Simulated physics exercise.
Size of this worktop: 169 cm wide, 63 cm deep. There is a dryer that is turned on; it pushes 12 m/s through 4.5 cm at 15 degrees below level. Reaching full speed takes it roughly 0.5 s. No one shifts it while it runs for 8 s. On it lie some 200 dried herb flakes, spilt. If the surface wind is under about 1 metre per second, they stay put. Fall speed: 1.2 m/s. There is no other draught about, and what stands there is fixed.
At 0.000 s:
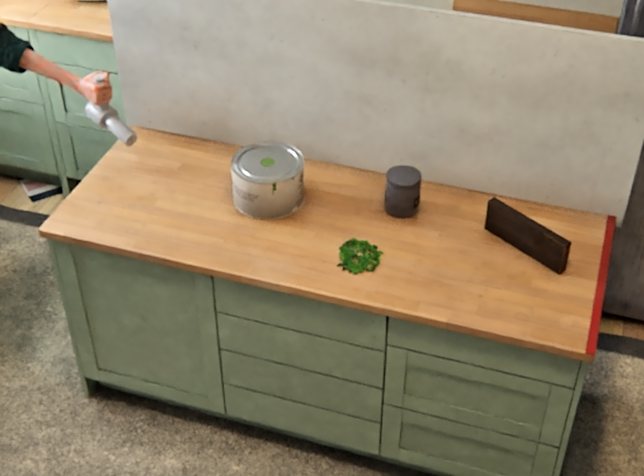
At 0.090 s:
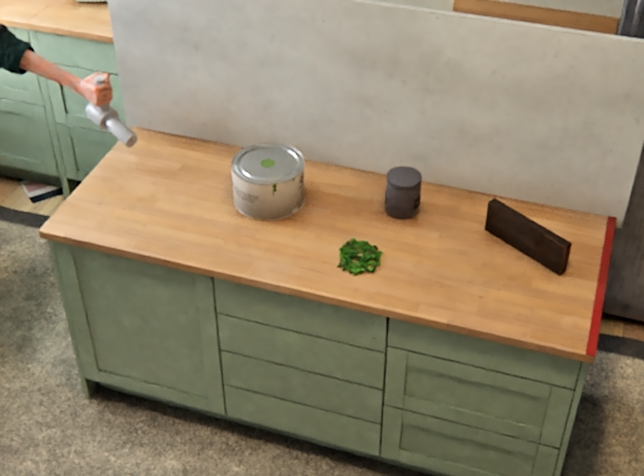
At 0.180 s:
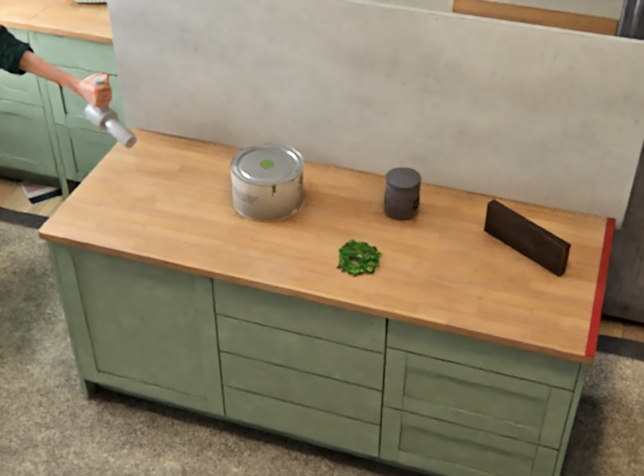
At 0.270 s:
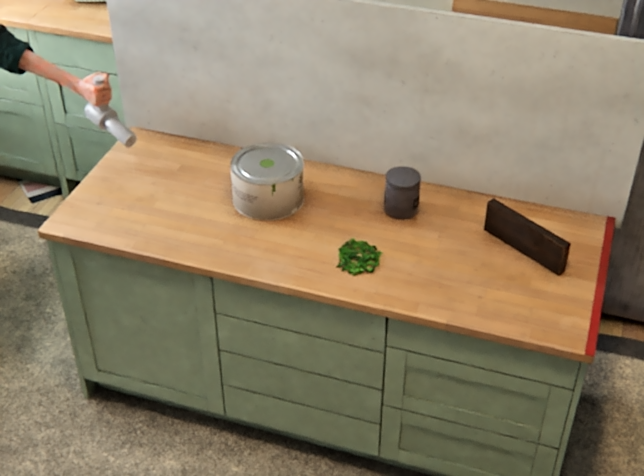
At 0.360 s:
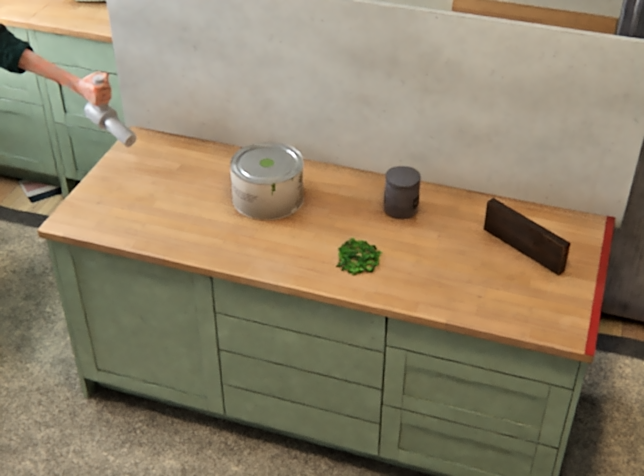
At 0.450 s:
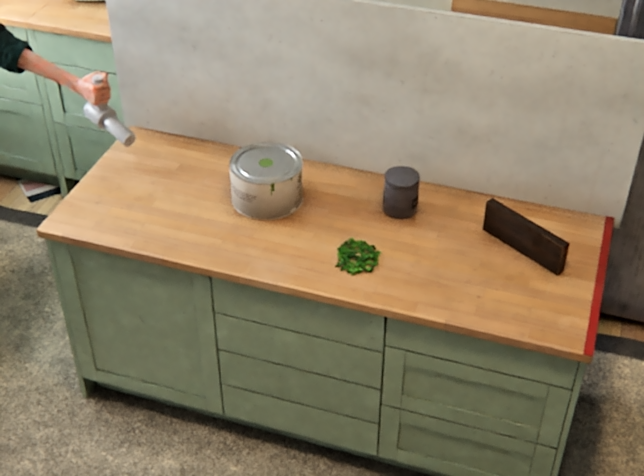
Kitchen worktop with a hand holding a grey dryer at the left, green herb flakes lying still near a tin and jar.
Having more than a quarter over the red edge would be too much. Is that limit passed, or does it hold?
Chances are the quarter threshold gets crossed at that edge.
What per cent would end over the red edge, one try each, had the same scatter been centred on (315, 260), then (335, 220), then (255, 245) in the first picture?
In turn: 20 per cent, 0 per cent, 3 per cent.
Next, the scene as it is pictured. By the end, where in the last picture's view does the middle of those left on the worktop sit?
Centre point: About (560, 279).
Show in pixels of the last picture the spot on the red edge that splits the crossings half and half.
Median crossing point, approx. (597, 330).
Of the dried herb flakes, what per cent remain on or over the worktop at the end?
Near 15 %.
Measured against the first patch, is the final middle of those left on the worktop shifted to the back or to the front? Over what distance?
The middle sits nearer the rear edge now, some 10 cm away from where it began.
After 1.6 s the count stands so, 0 % are over the red edge; the middle of those still in play is near (501, 300).
After 2.6 s the count stands so, 32 % are over the red edge; the middle of those still in play is near (540, 286).
After 4.4 s the count stands so, 52 % are over the red edge; the middle of those still in play is near (545, 279).
After 8.0 s, at the end, 56 % are over the red edge.
